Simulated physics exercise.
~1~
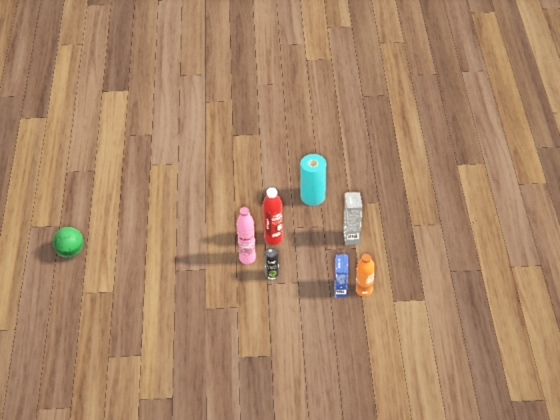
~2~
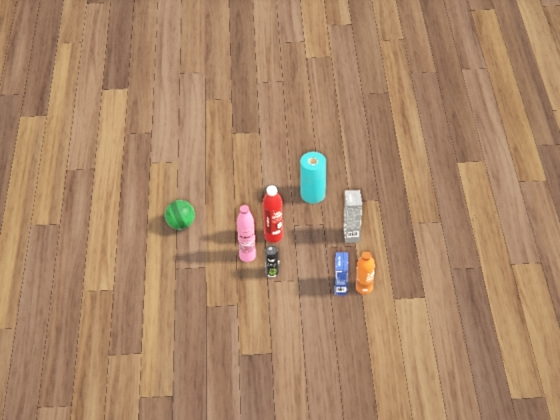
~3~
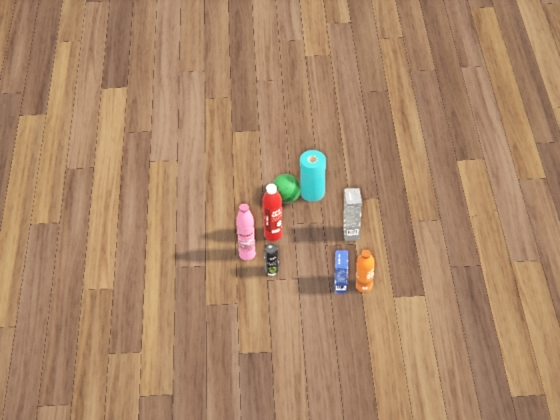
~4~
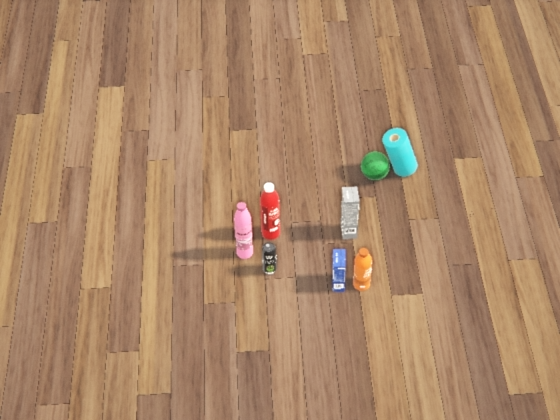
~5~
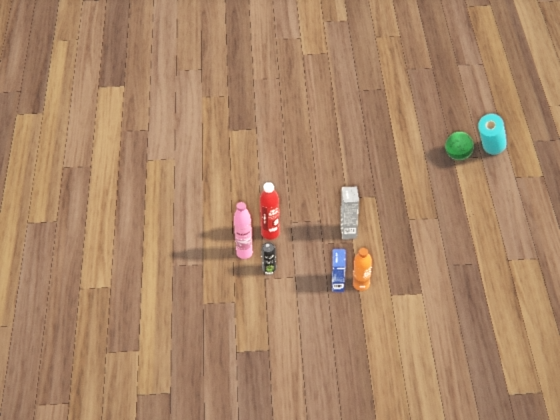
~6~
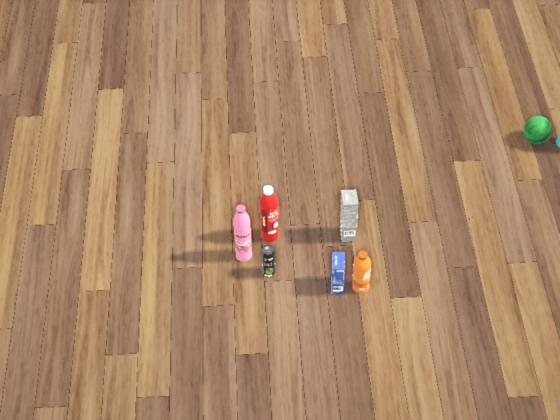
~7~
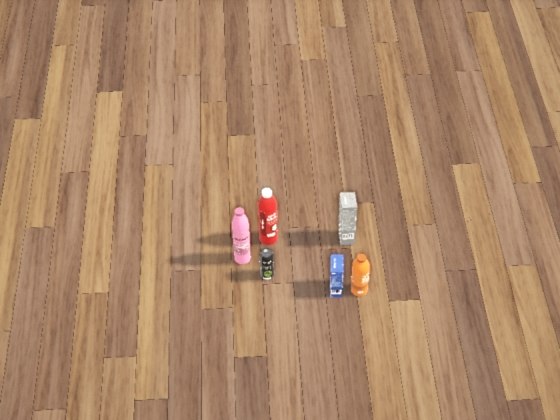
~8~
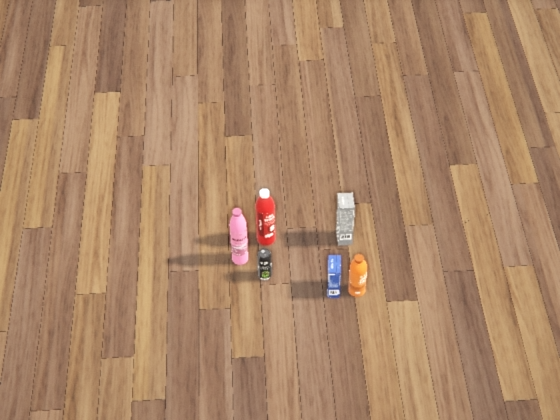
A green ball rolls in from the left across a wooden floor toward a loose group of upright bottles, cartons, a small black can and a turquoise roll. It travels rightward and slightly away from the viewer, passing behind the pink and red bottles without disturbing them. It then meets the turquoise roll at the back, which leans and is carried off to the right. The two move close together toward the right edge and leave the view. The bottles, cartons and black can are left standing where they were.
